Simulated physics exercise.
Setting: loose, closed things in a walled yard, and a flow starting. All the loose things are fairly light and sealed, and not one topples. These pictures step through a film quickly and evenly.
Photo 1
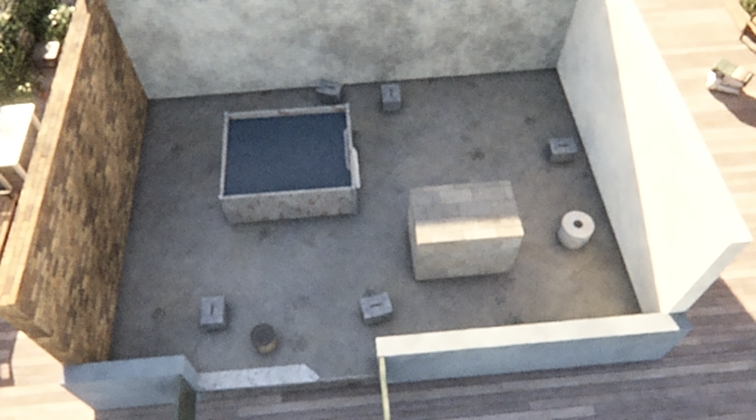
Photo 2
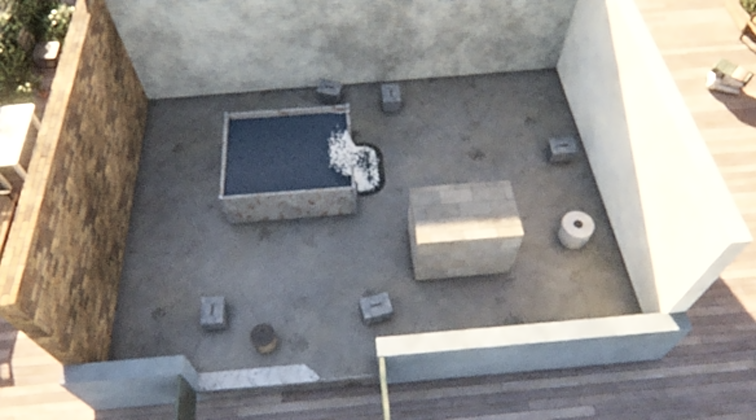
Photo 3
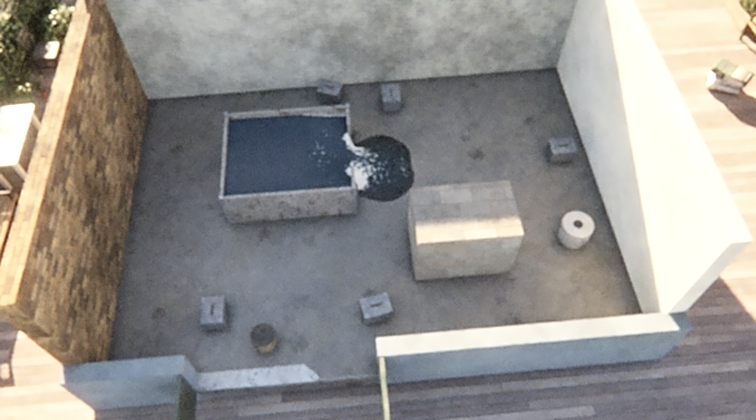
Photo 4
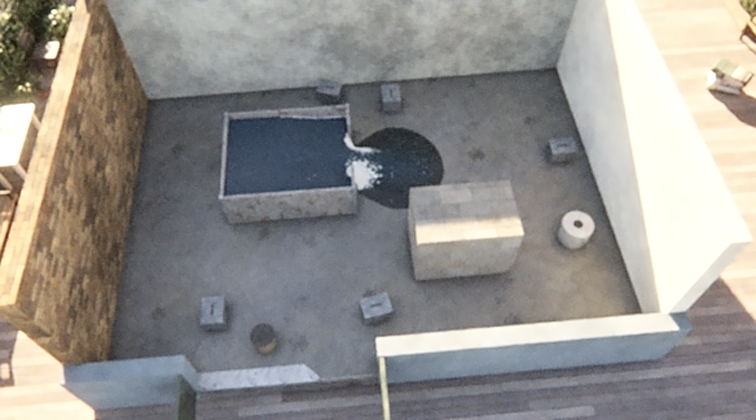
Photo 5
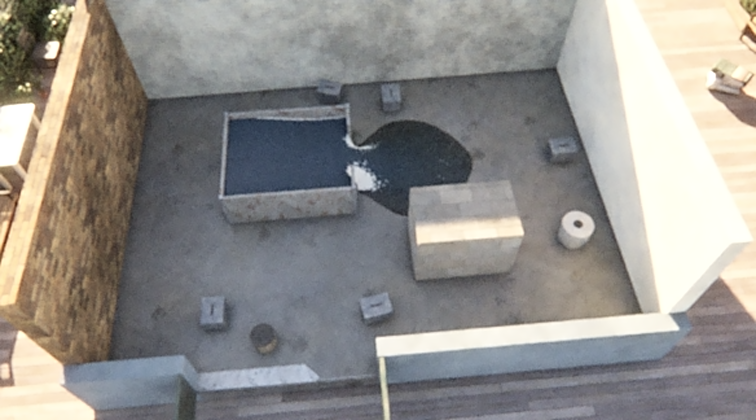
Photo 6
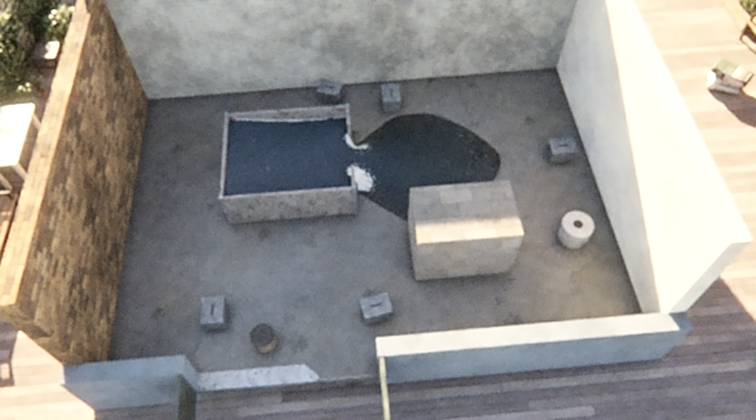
Dark water pours from the right side of a raised tank and spreads across the yard floor.
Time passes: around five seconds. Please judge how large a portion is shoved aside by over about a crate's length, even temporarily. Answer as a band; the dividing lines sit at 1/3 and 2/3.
Less than 1/3.
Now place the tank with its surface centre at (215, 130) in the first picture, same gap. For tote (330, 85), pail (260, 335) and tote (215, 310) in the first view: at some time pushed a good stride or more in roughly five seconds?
Not far, Not far, Not far.
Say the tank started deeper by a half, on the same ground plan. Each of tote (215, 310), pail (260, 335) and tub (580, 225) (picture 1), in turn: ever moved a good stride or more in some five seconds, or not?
In the order you named them: Stayed within the threshold, stayed within the threshold, went past the threshold.
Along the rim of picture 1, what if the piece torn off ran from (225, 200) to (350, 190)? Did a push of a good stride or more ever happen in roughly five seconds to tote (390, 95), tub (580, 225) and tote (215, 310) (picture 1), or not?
Falls short, falls short, travels that far.
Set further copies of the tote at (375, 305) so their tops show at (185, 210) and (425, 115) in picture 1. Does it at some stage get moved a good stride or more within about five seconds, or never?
In order: Hardly budges, then shoved clear.
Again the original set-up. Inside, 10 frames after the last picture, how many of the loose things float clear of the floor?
Well, I'd say 0.
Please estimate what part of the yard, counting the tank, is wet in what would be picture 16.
That works out to about 40 in a hundred.
A moment on, 0 of 7 are well off their spots; 0 afloat.
Next, 0 of 7 are well off their spots; 0 afloat.
Later, 1 of 7 are well off their spots; 2 afloat.
In the end, 2 of 7 are well off their spots, and 2 have been at some point; 1 afloat.
